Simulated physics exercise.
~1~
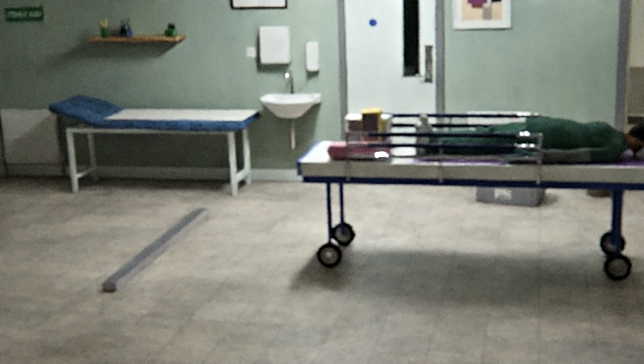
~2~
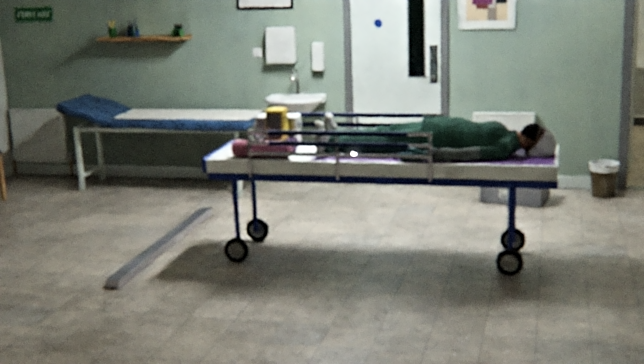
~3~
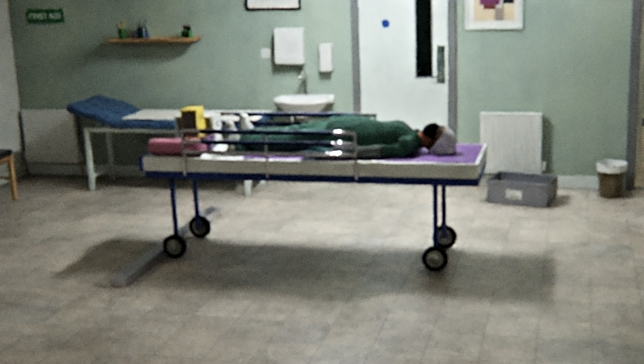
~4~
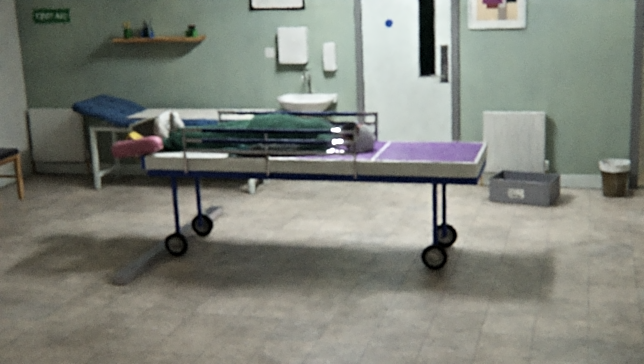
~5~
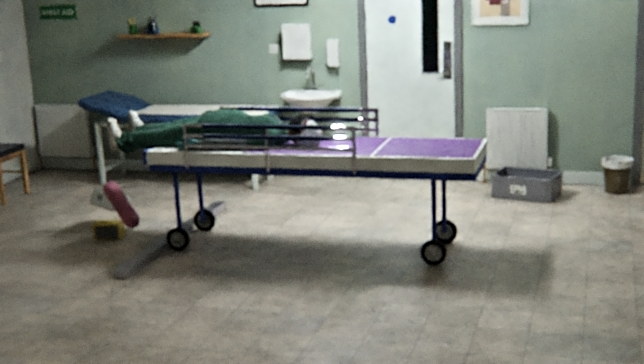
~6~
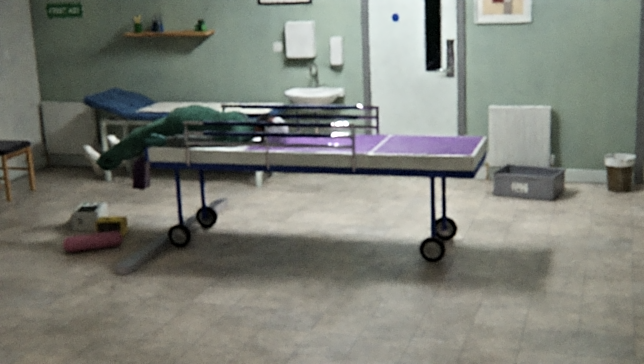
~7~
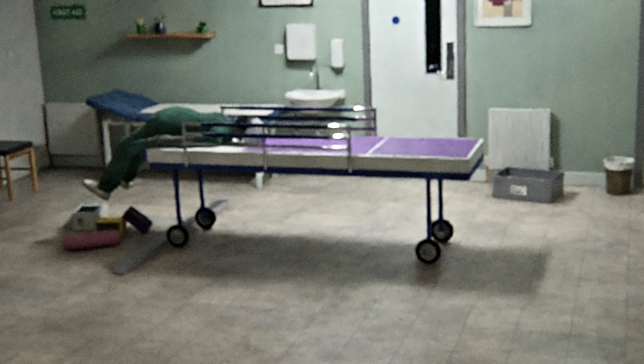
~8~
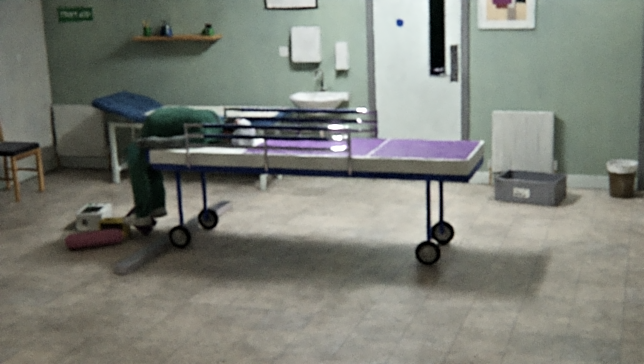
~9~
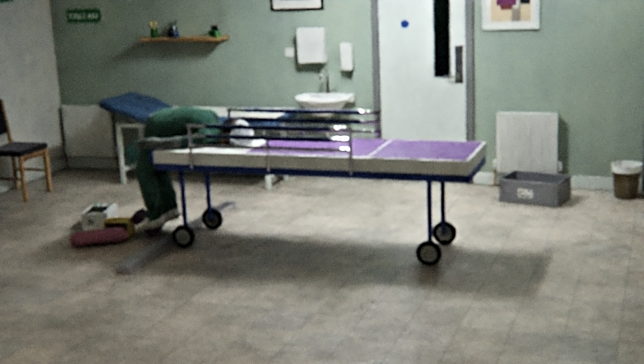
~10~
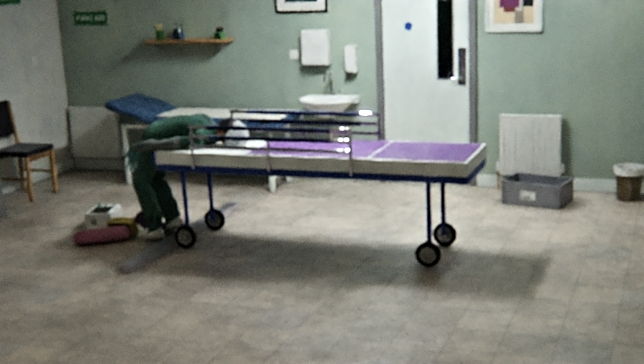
A gurney carrying a limp person in green rolls left across a clinic room and stops at a floor sill, while the body and loose items slide onward; the items drop off, and the person ends folded over the foot end, legs hanging to the floor.
